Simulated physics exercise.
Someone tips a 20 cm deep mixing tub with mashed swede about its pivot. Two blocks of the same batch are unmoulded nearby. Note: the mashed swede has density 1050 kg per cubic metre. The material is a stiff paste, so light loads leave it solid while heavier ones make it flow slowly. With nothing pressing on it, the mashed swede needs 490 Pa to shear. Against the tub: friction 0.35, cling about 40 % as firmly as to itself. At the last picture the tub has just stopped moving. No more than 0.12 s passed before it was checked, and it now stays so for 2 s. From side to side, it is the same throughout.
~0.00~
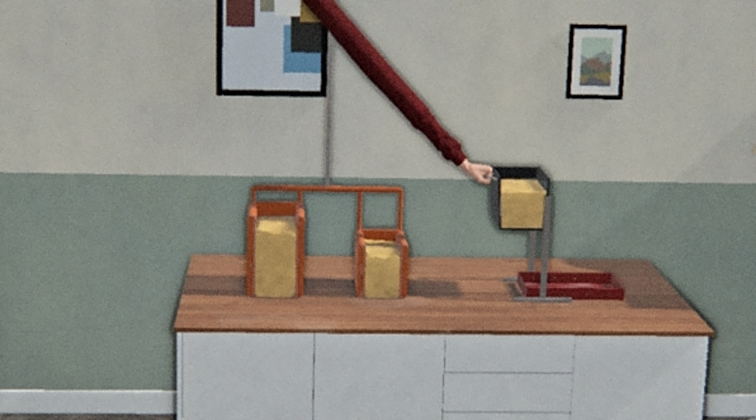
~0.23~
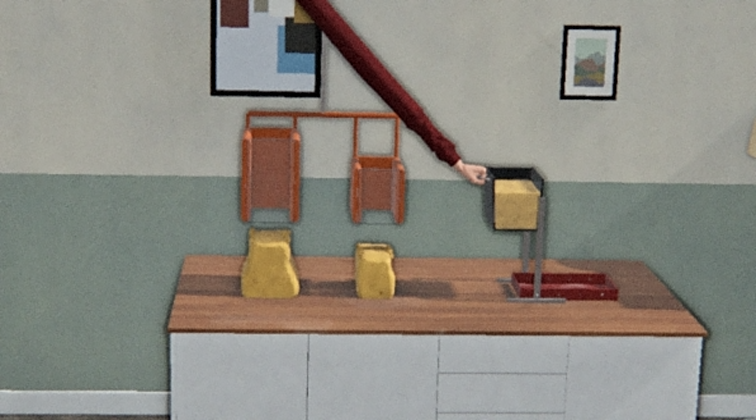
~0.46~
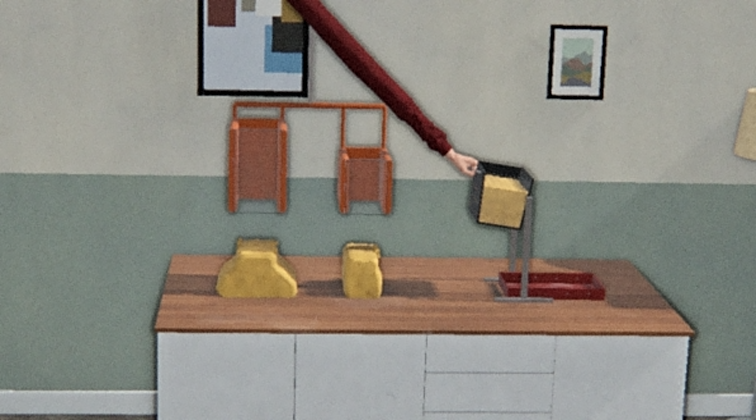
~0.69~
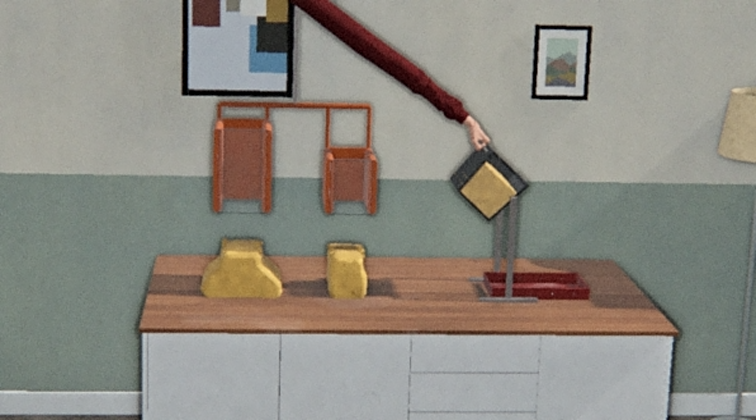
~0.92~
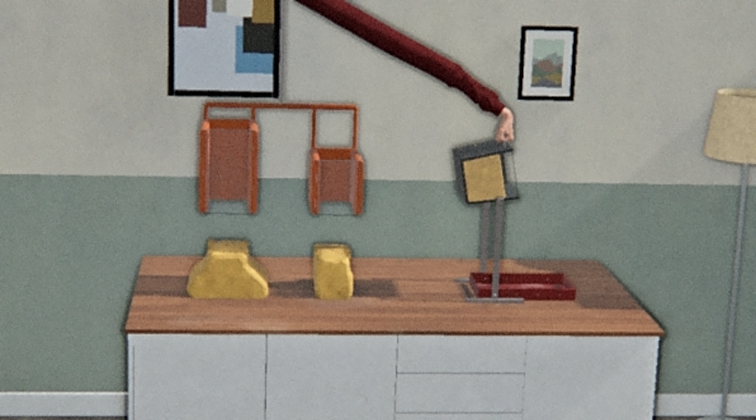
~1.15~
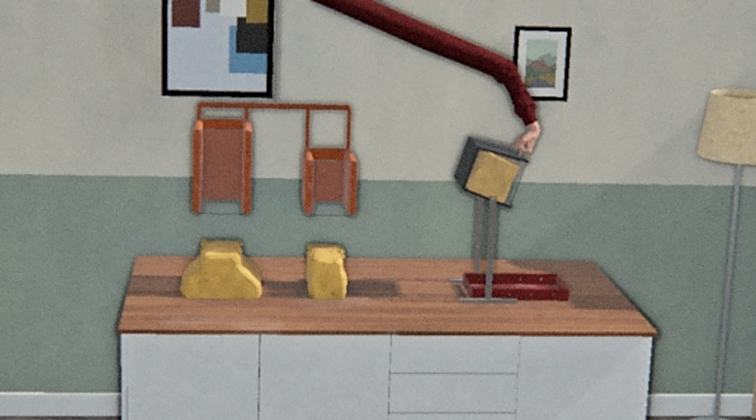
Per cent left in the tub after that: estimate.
Roughly 0 percent.
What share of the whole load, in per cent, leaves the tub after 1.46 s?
About 30 per cent.
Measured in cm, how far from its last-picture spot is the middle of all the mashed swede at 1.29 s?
Roughly 6 centimetres.
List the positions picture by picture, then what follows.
In the first picture, handle-side rim at (501, 178), tilt 0 degrees; highest point of the mashed swede at (506, 191); test blocks 28 cm, 18 cm high (left to right).
In the second picture, handle-side rim at (495, 179), tilt 0 degrees; highest point of the mashed swede at (500, 192); test blocks 23 cm, 17 cm high (left to right).
In the third picture, handle-side rim at (486, 172), tilt 8 degrees; highest point of the mashed swede at (487, 186); test blocks 18 cm, 17 cm high (left to right).
In the fourth picture, handle-side rim at (494, 153), tilt 43 degrees; highest point of the mashed swede at (487, 165); test blocks 18 cm, 17 cm high (left to right).
In the fifth picture, handle-side rim at (513, 151), tilt 80 degrees; highest point of the mashed swede at (497, 155); test blocks 18 cm, 17 cm high (left to right).
In the sixth picture, handle-side rim at (527, 163), tilt 107 degrees; highest point of the mashed swede at (488, 154); test blocks 18 cm, 17 cm high (left to right).
By 1.29 s, the tub is at 107 degrees and holds 81 %.
By 1.46 s, the tub is at 107 degrees and holds 29 %.
By 1.63 s, the tub is at 107 degrees and holds 0 %.
By 1.80 s, the tub is at 107 degrees and holds 0 %.
By 3.15 s, at the end, the tub is at 107 degrees and holds 0 %.
